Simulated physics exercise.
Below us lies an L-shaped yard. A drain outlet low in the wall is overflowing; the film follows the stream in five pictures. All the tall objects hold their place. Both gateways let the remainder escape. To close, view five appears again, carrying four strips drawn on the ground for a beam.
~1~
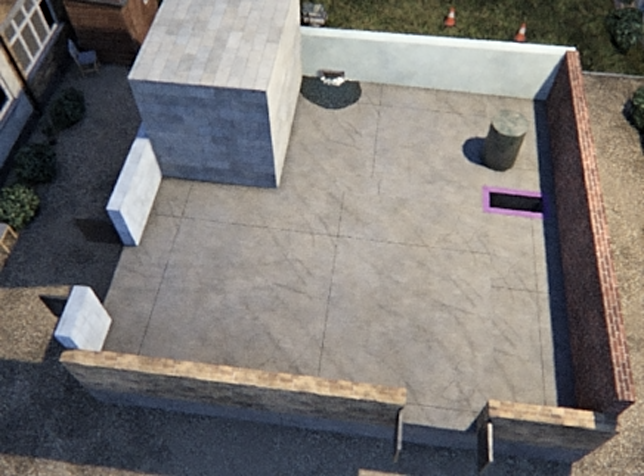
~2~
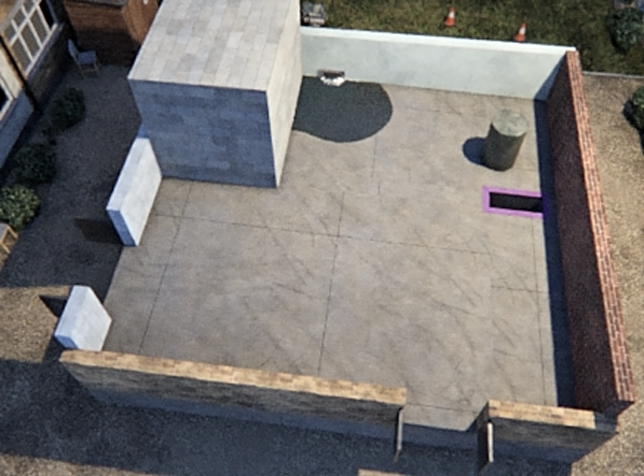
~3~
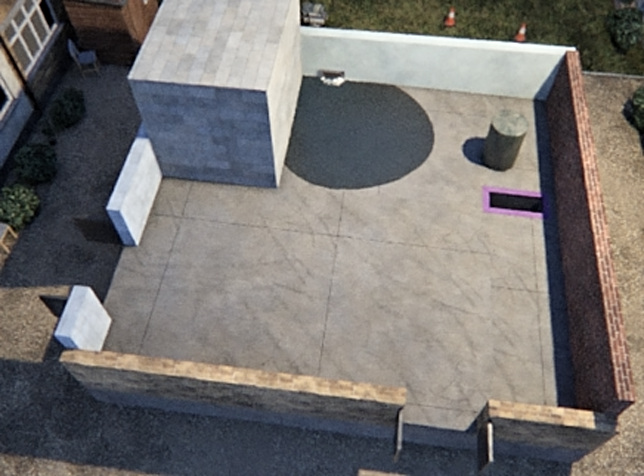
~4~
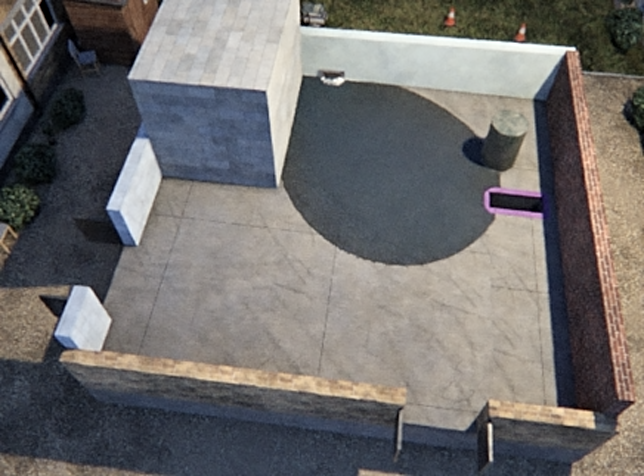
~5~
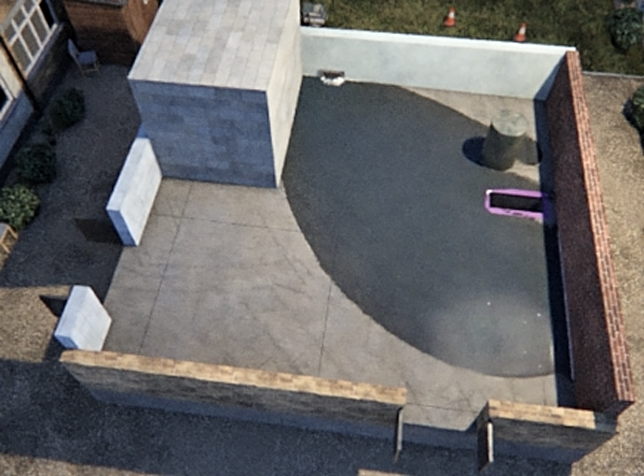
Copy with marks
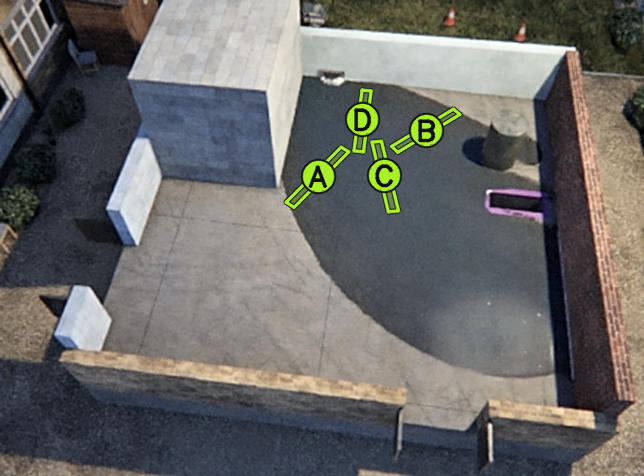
A dark wet patch spreads from the foot of the pale back wall across a walled yard, widening toward the viewer and to the right, passing the round pillar and surrounding the purple-edged gully, which takes in water.
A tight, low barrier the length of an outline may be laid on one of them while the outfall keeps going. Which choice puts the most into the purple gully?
A beats the others.
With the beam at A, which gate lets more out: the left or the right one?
More leaves on the right.
On the marked copy, A from (290, 204) to (344, 149); B from (394, 149) to (456, 111); C from (376, 141) to (393, 211); D from (358, 151) to (366, 90).
Choosing A, about 32 % of the stream goes into the purple gully, about 59 % out by the gates.
Choosing B, about 16 % of the stream goes into the purple gully, about 79 % out by the gates.
Choosing C, about 23 % of the stream goes into the purple gully, about 72 % out by the gates.
Choosing D, about 14 % of the stream goes into the purple gully, about 83 % out by the gates.
